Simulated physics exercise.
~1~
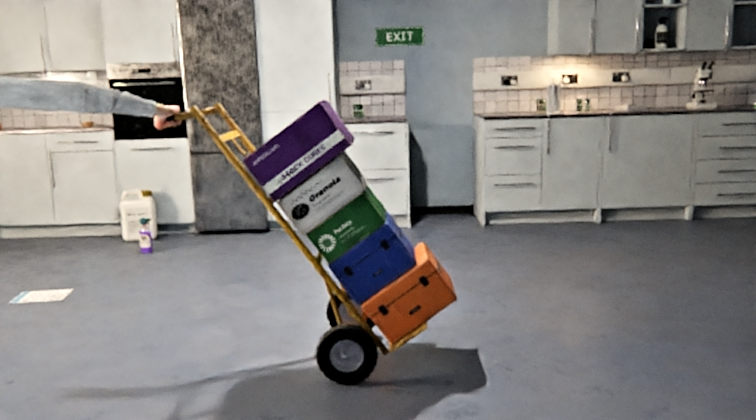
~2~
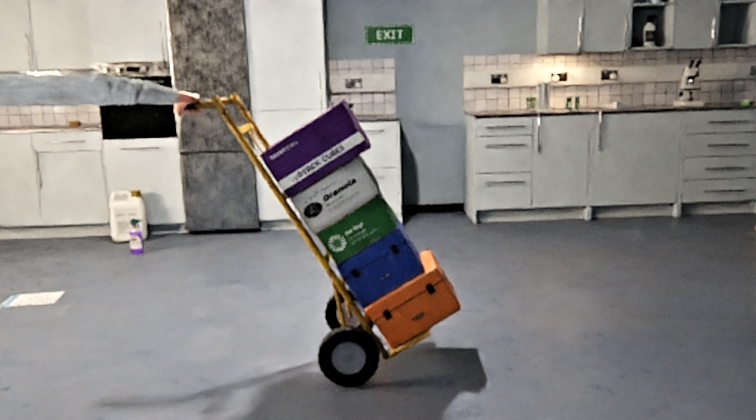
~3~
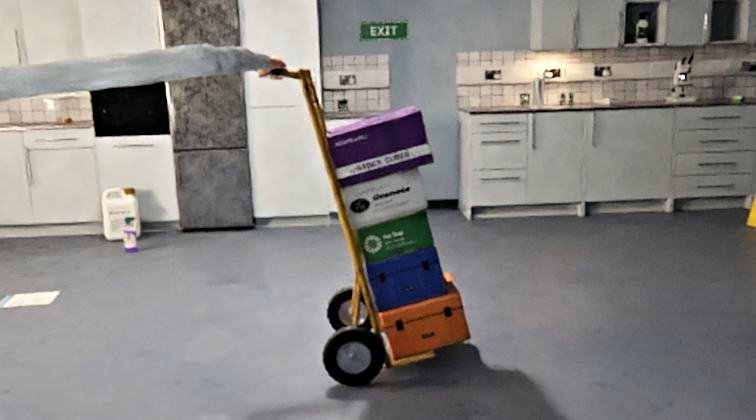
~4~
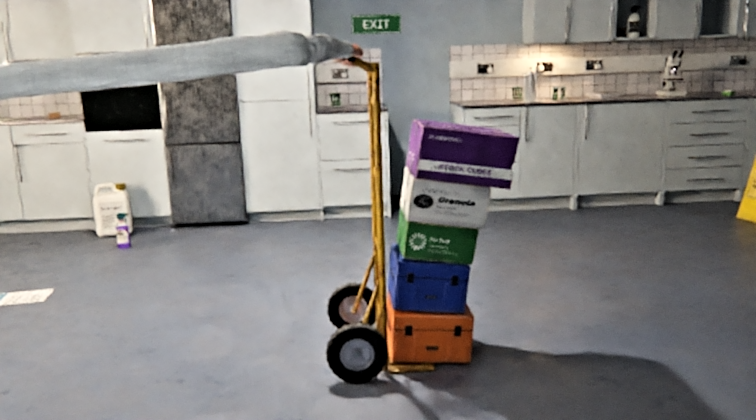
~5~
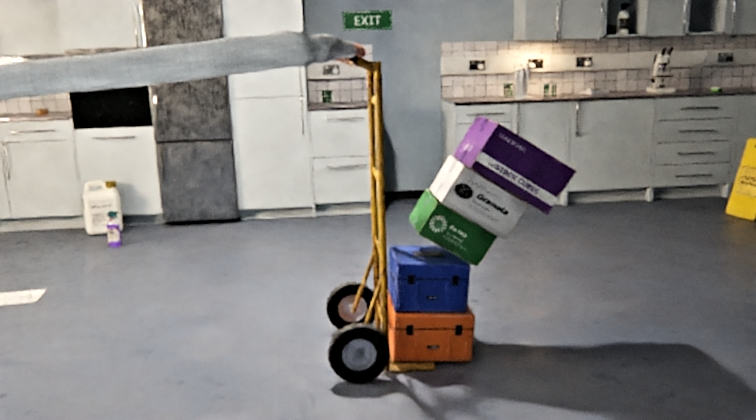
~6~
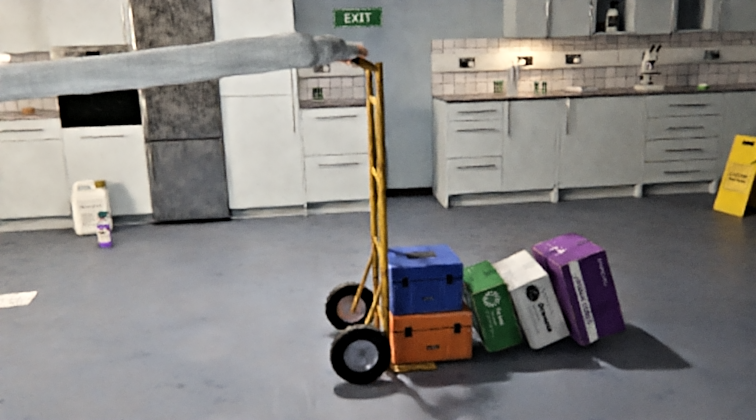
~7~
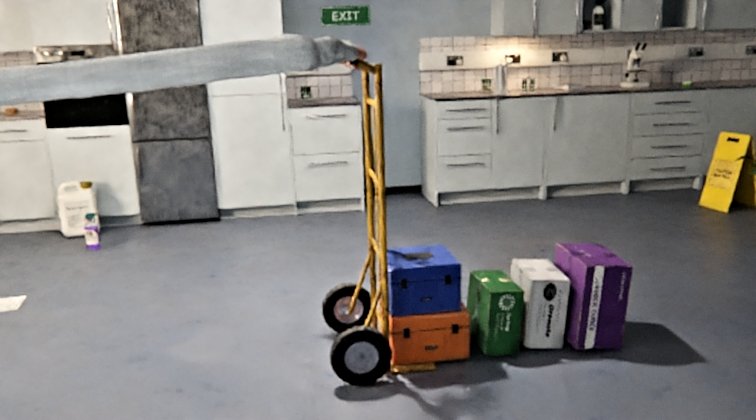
Purple, white and green boxes toppling forward off a sack truck as an arm swings it upright, leaving two toolboxes stacked.
